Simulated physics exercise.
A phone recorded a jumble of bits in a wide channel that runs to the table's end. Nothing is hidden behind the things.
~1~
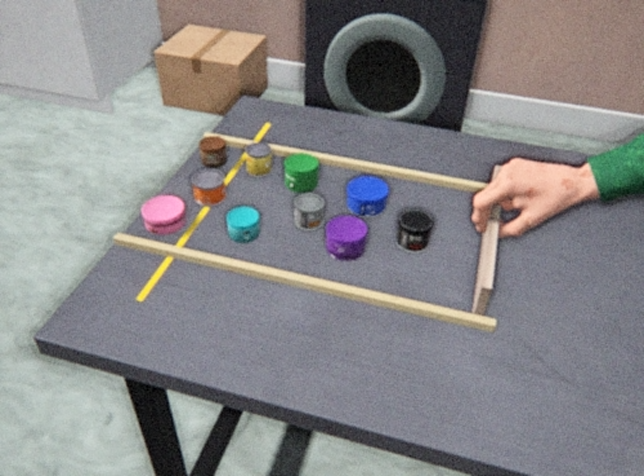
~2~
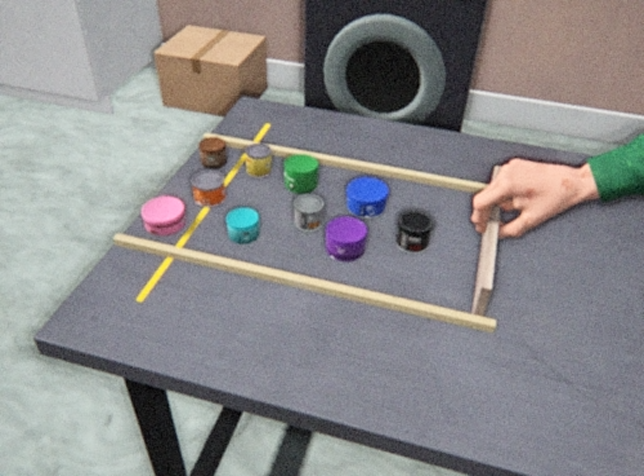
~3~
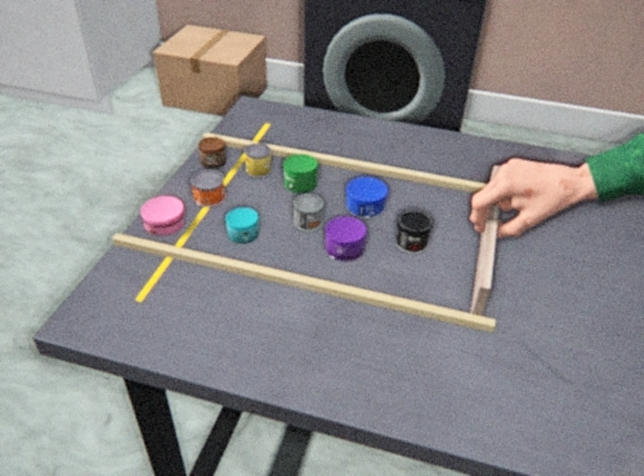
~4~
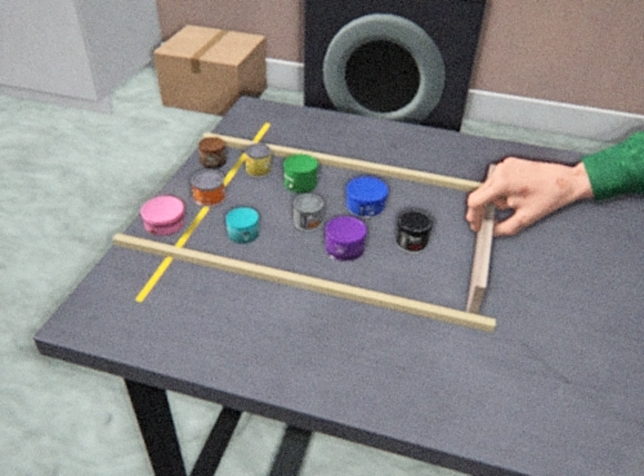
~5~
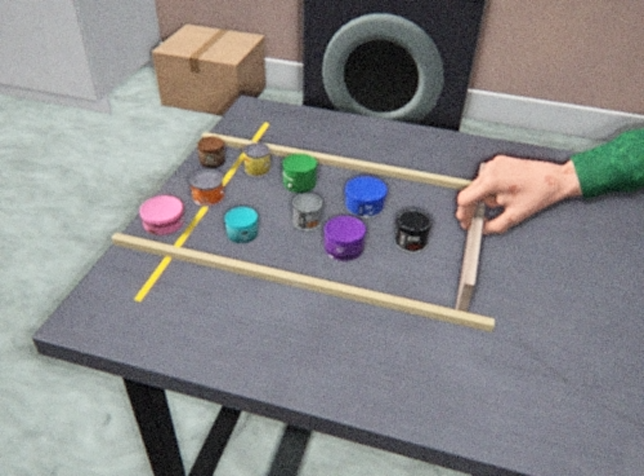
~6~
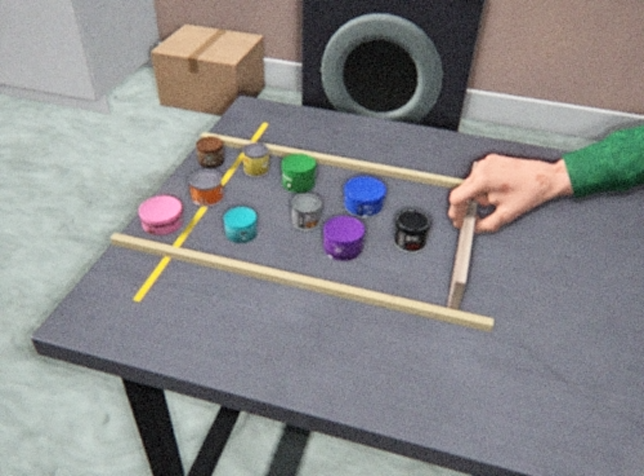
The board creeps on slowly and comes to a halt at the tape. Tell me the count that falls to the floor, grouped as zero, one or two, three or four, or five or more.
Mind you, the pieces that take the plunge come to one or two.
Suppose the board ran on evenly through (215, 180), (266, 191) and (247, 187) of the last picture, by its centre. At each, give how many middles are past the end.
The counts would come out as 1, 0 and 0.
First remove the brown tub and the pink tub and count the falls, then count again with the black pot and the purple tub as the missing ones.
Well, the first time you'd get 0, and the next time 0.
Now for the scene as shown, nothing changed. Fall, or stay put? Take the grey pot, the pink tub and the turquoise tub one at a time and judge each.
Result: Grey pot safe, pink tub gone, turquoise tub safe.
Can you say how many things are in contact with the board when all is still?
That makes 4.
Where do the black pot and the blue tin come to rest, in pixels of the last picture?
(195, 186) and (206, 168), roughly.
A little later, none off yet; brown tub at rest near (211, 153); pink tub at rest near (162, 216); orange pot at rest near (207, 188).
When it is over, the number that fall off is one or two; down, pink tub.
